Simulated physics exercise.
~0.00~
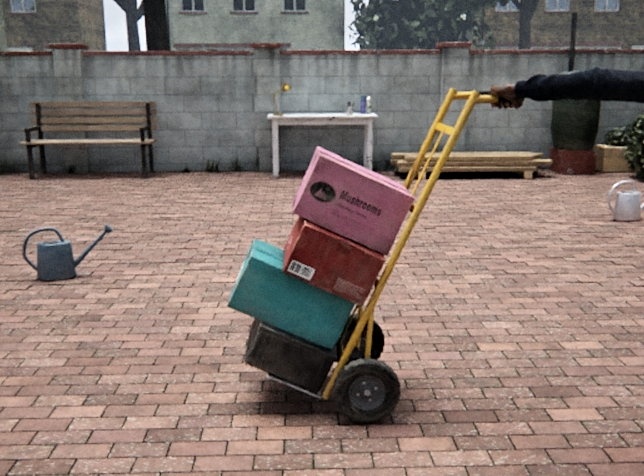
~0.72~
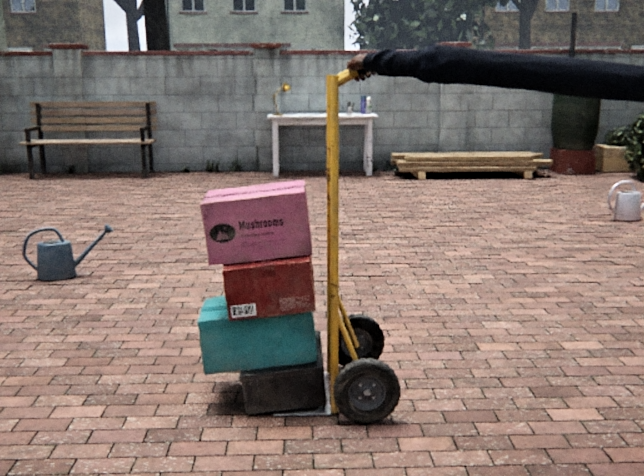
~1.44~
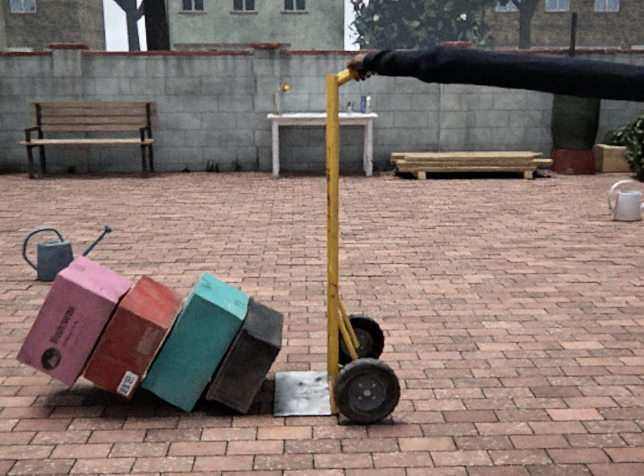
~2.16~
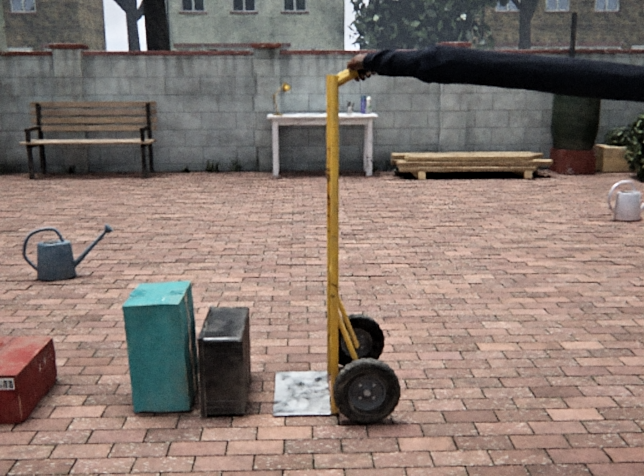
A yellow hand truck leans back on its black wheels in a brick-paved yard, seen from the side, carrying a pink box on top of red, teal and black ones. A dark-sleeved arm from the right grips its handle. Behind are a bench, a white table and stacked planks along a grey wall, with watering cans at either side. The hand swings the truck upright, and the loose stack keeps tipping left, toppling off the plate. The pink box leaves view, the red one lies at the left edge, and the teal and black boxes rest on end beside the empty, upright truck.
